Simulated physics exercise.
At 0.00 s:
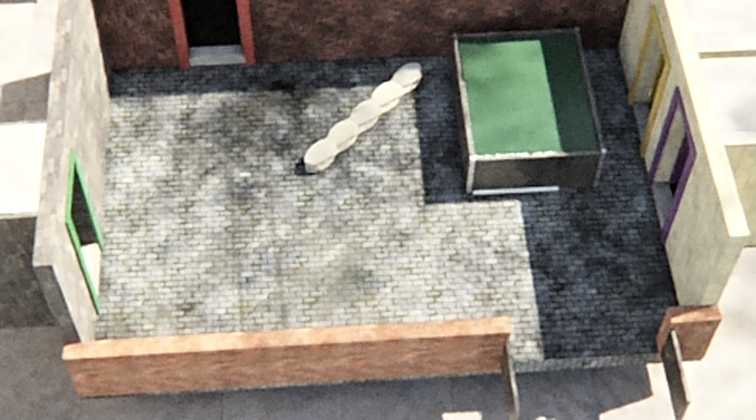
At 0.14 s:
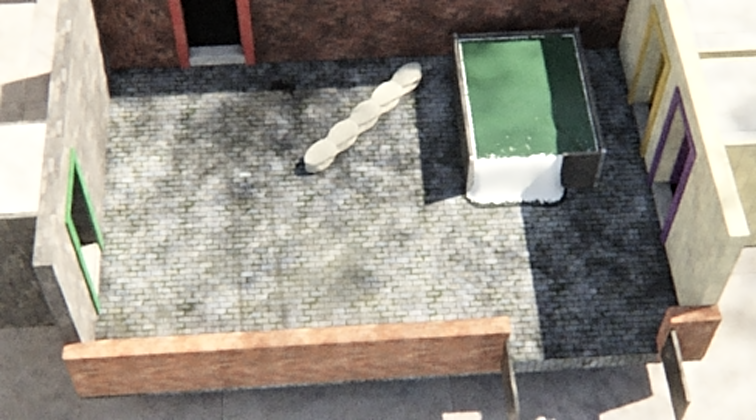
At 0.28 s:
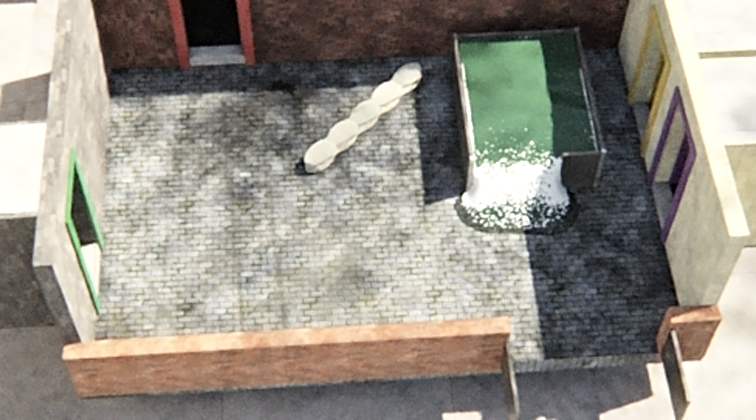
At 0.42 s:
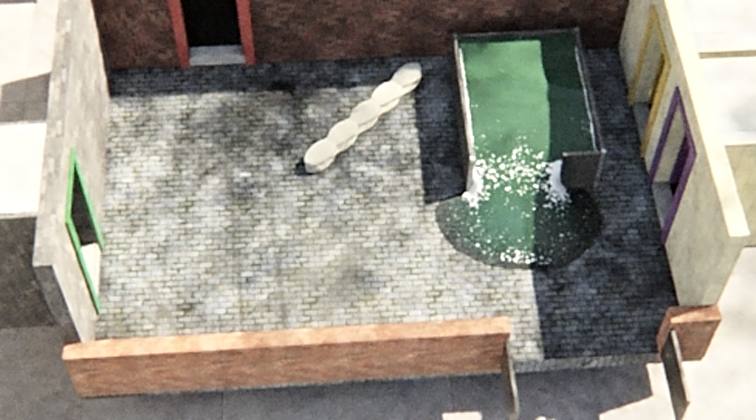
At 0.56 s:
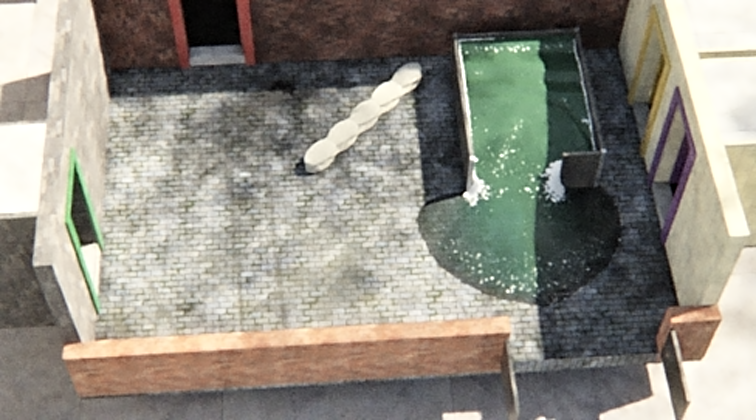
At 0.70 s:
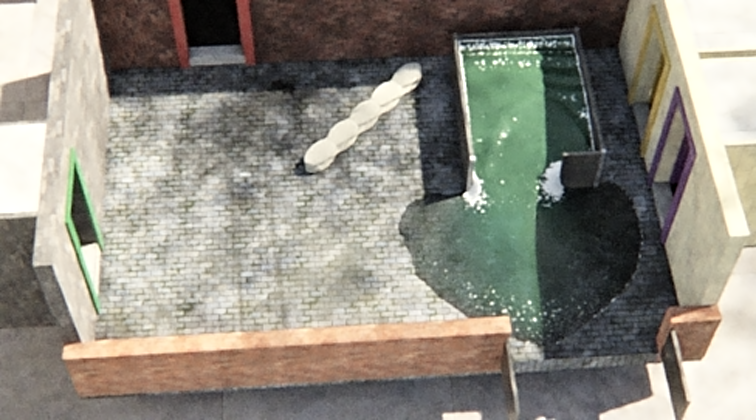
Green water burst in white foam through the front of a tank at the back of a brick-walled court, then fanned out across the paving, spreading both ways and towards the low front wall.
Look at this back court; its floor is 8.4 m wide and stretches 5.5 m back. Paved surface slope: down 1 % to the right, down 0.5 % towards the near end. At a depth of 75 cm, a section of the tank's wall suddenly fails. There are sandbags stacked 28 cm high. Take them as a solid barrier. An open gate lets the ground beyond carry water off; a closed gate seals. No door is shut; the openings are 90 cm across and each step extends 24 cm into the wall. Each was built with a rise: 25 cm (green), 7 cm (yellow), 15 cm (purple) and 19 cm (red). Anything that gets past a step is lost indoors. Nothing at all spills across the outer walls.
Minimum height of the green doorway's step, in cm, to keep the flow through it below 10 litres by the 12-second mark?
Roughly 11 cm.
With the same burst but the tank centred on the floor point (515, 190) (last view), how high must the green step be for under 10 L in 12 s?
About 13.0 cm.
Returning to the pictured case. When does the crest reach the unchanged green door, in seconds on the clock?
The level tops out around 4.0 s.
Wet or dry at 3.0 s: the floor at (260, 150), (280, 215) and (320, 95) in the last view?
One by one: Clear, clear, clear.
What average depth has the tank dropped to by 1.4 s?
Roughly 49 cm on average.
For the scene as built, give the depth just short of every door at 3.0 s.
Door by door, in centimetres - green 0, yellow 0, purple 1, red 0.
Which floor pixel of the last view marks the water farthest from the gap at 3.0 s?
Near pixel (94, 369).
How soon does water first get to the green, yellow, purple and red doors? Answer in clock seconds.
Reading them off: Green 3.4 s, then yellow 5.0 s, then purple 1.0 s, then red 6.5 s.
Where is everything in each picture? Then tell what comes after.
In the first picture, the tank at (526, 95) is whole and still, 75 cm deep; the green door at (86, 240) is dry.
In the second picture, water pours out at (515, 176) and has run 0.3 m, to (547, 204); about 9 cm deep outside, 75 cm at the back.
In the third picture, the gap is at (515, 178), the front 0.8 m out at (540, 231); the back of the tank holds 75 cm.
In the fourth picture, the front is at (530, 265), 1.4 m from the gap at (515, 180); 2.6 m2 of floor is wet, 75 cm left at the back.
In the fifth picture, water pours out at (515, 179) and has run 2.0 m, to (535, 300); about 7 cm deep outside, 73 cm at the back.
In the sixth picture, the front is at a hidden place, 2.6 m from the gap at (515, 180); 6.4 m2 of floor is wet, 64 cm left at the back; 4.6 m in a straight line remain to the green door at (86, 240).
After 1.4 s water covers 25 % of the floor, deepest (38 cm) near (507, 199); it has not reached the green door.
After 3.0 s water covers 35 % of the floor, deepest (26 cm) near (467, 349); it has not reached the green door.
After 12.0 s water covers 90 % of the floor, deepest (10 cm) near (390, 86); 2 cm at the green door, 0 litres in over its 25 cm step.
At the green door as built, the water arrived by 3.4 s and peaked near 15 cm at 4.0 s.
Run again over the same 12 s with other heights there, 17 litres in over 9.5 cm, 3 litres over 13 cm. The limit of 10 litres is kept from about 11 cm up.
